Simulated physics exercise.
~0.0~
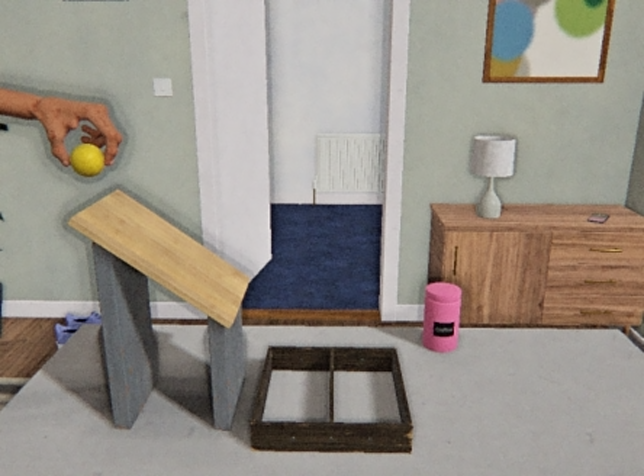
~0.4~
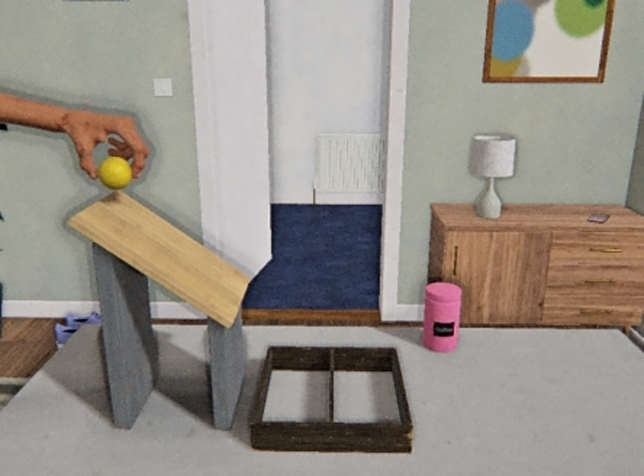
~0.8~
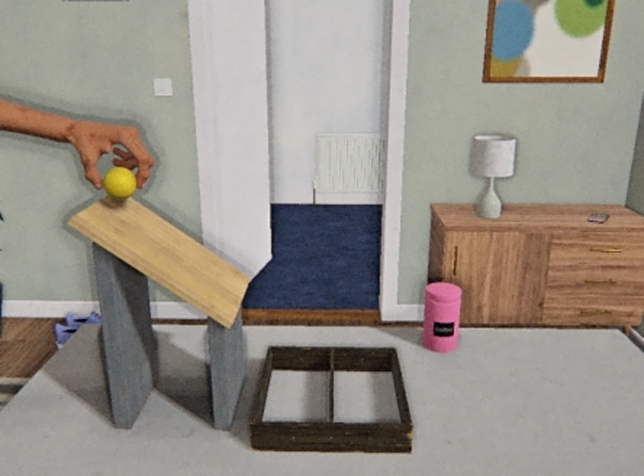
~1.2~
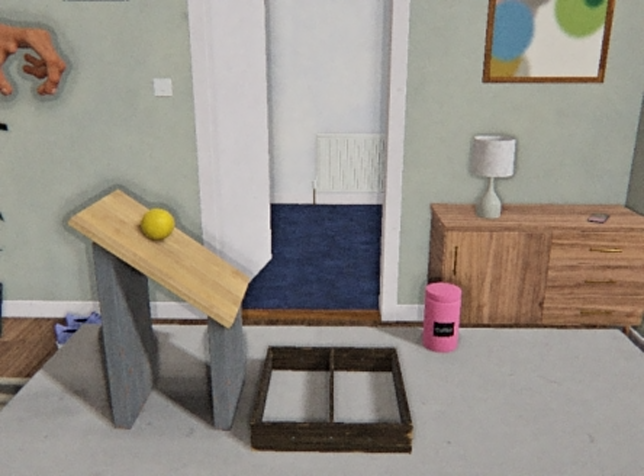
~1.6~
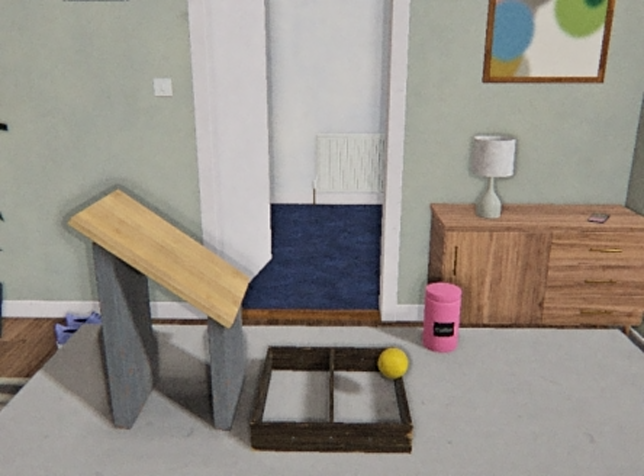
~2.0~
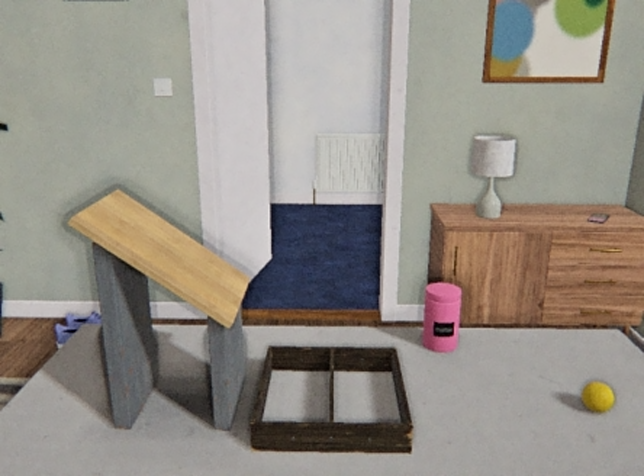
A hand set a yellow lemon on top of a slanted board and let go, and the lemon moved down the board, passed over the two-bay tray, and ended up on the table to the right, beyond the pink jar, which stayed put.
